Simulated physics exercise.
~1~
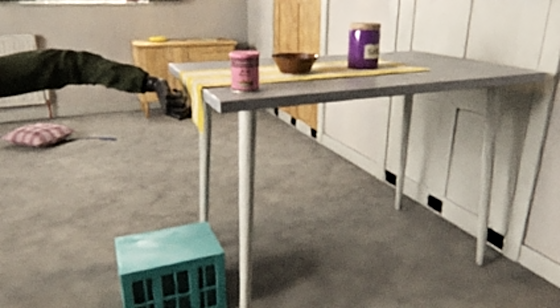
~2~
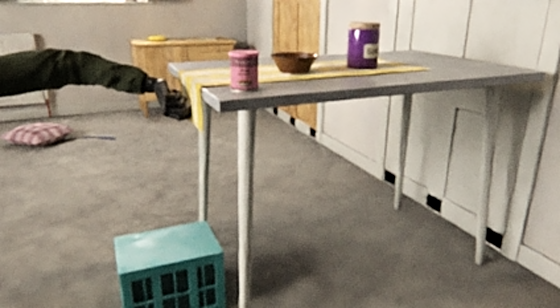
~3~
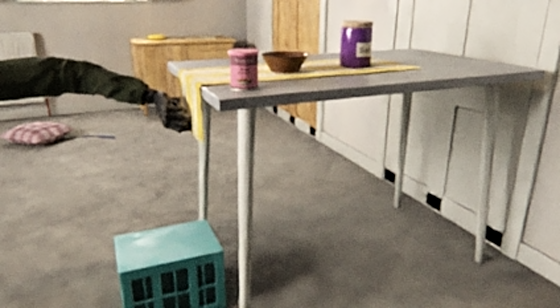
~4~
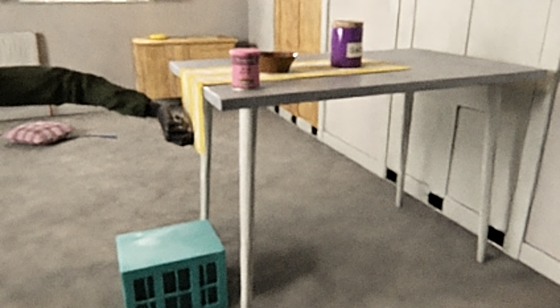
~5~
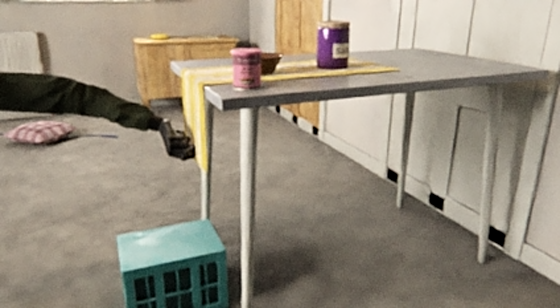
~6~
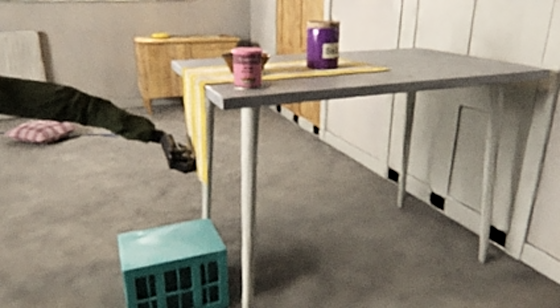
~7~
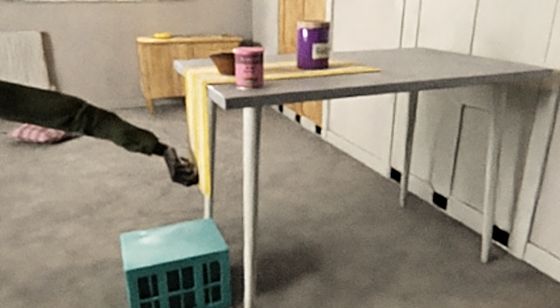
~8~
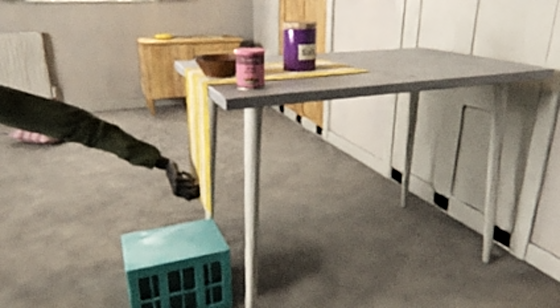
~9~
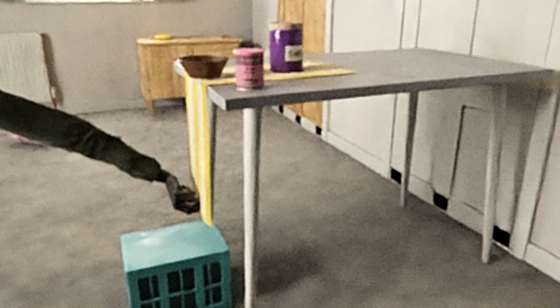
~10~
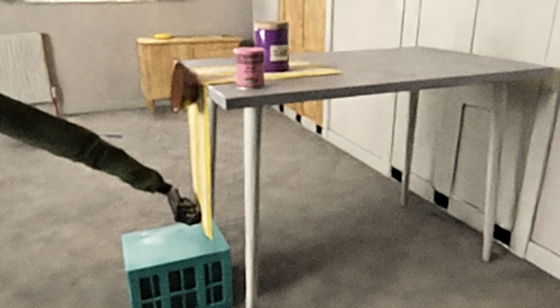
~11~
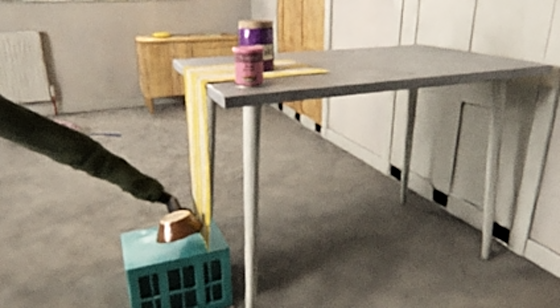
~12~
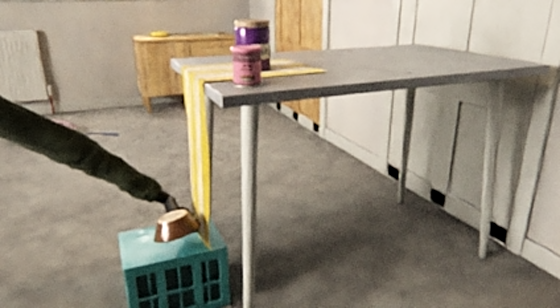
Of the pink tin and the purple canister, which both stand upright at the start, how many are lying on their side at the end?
None of them are lying on their side. The pink tin and the purple canister both still stand upright on the table.
